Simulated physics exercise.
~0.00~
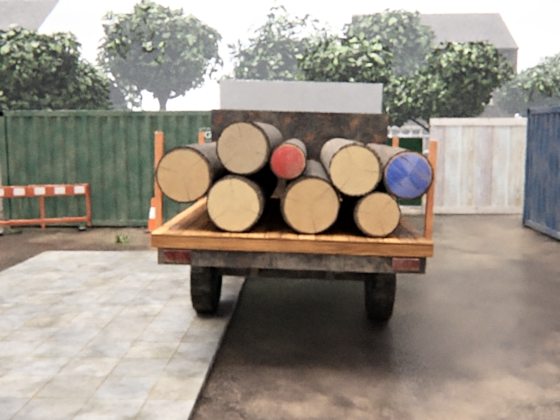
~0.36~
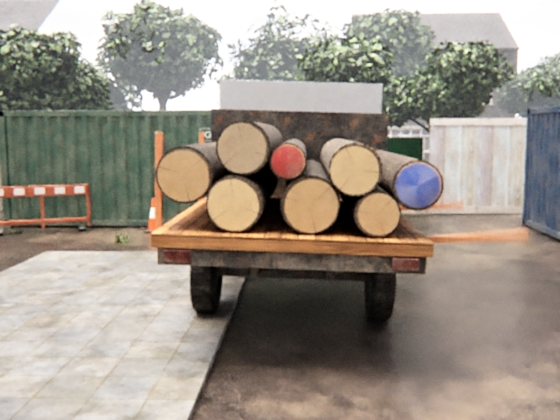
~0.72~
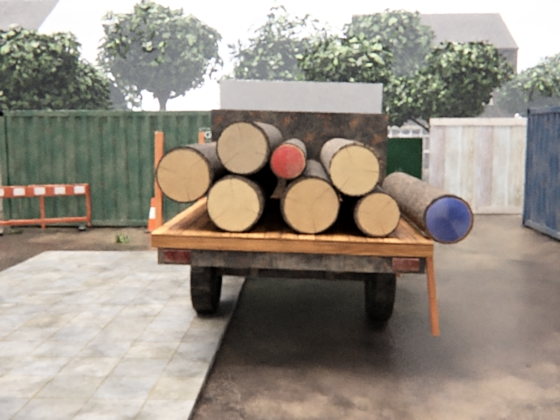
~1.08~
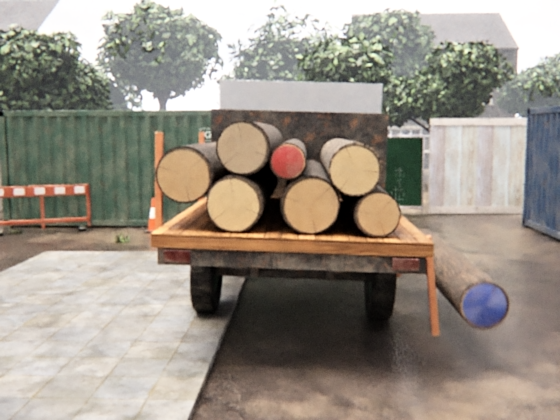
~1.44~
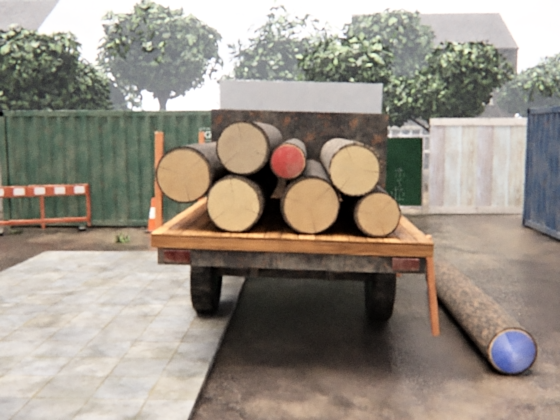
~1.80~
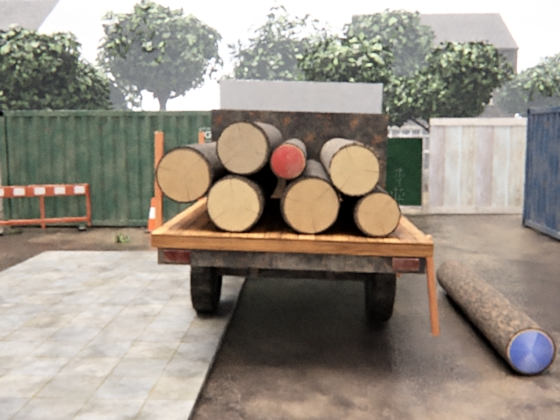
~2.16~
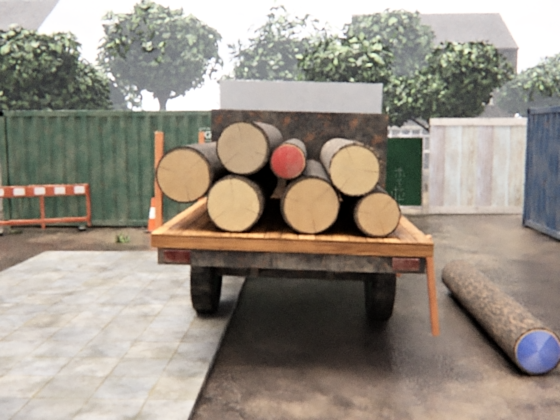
In a fenced yard, the blue-ended log rolls off a flatbed's right side onto the ground.
